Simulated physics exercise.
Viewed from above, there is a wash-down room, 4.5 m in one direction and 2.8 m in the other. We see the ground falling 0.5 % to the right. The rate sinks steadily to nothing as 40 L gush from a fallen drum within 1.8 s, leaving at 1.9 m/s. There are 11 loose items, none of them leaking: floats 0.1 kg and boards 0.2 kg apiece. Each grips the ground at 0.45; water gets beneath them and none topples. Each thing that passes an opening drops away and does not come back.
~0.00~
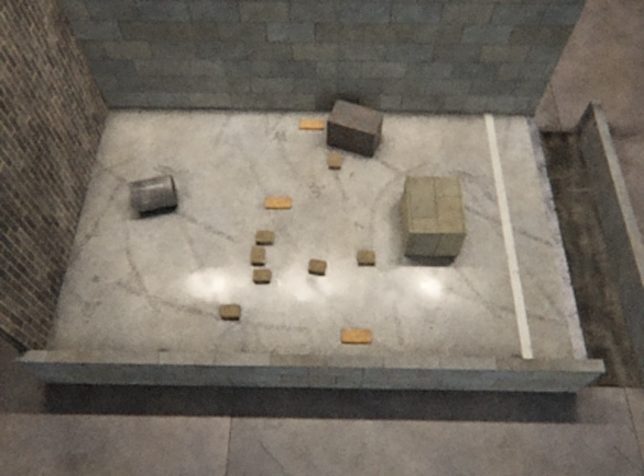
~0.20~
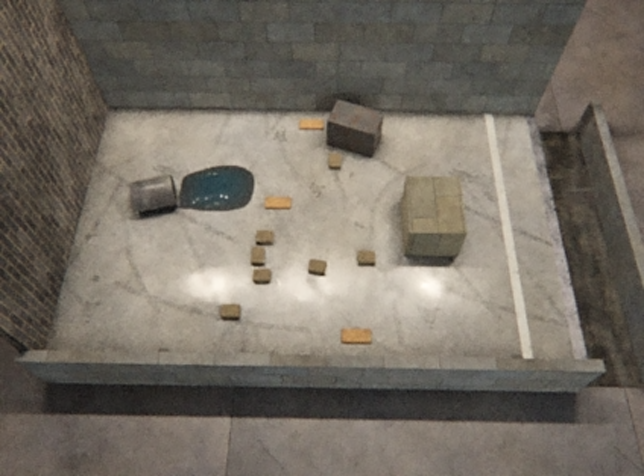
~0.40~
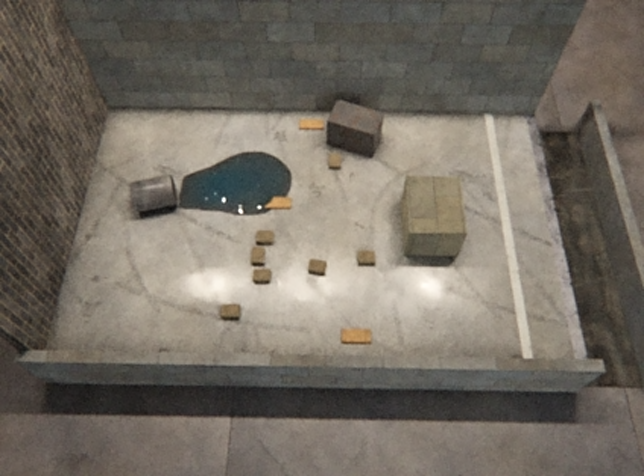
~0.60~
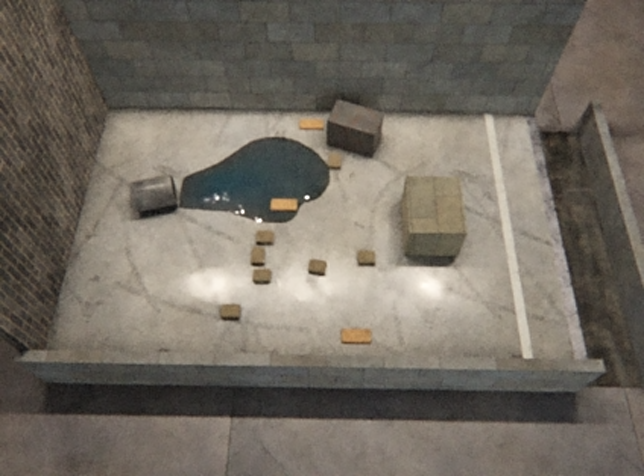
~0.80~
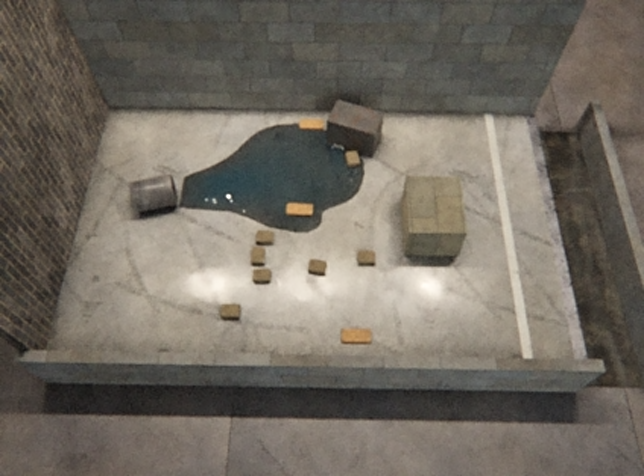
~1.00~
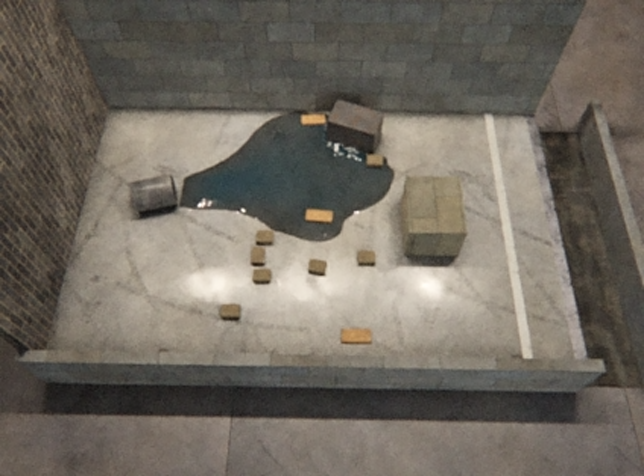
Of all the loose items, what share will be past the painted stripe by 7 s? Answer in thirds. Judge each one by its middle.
The share is less than one third.
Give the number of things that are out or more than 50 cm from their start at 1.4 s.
The number comes to 2.
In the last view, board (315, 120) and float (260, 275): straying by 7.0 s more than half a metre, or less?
The first one tops the mark and the second one falls shy.
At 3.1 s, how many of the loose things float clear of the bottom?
At that moment 1.
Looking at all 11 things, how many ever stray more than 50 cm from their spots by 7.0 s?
The answer here is 4.
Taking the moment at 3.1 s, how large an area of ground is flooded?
Flooded: Near 3.5 m2.
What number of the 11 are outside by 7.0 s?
The count is 2.
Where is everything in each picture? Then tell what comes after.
A board at (278, 202) rests on the ground; a float at (335, 160), on the bottom; 0.0 m2 under water; 0 of 11 have shifted, in the first picture.
A board at (278, 202) rests on the ground; a float at (335, 160), on the bottom; water covers 0.3 m2; 0 of 11 have shifted, in the second picture.
A board at (278, 202), on the bottom; a float at (335, 160) rests on the ground; water covers 0.6 m2; 0 of 11 have shifted, in the third picture.
A board at (284, 204) rests on the ground, 6 cm from its start; a float at (335, 160), on the bottom; water covers 1.0 m2; 1 of 11 have shifted, in the fourth picture.
A board at (300, 209) floats, 23 cm from its start; a float at (353, 157), on the bottom, 18 cm from its start; water covers 1.4 m2; 2 of 11 have shifted, in the fifth picture.
A board at (319, 216) floats, 43 cm from its start; a float at (375, 159) rests on the ground, 41 cm from its start; water covers 1.8 m2; 3 of 11 have shifted, in the sixth picture.
After 1.4 s 0 of 11 are over the mark; 3 afloat.
After 3.1 s 2 of 11 are over the mark; 1 afloat.
After 4.9 s 2 of 11 are over the mark; 0 afloat.
After 7.0 s 2 of 11 are over the mark; 0 afloat.
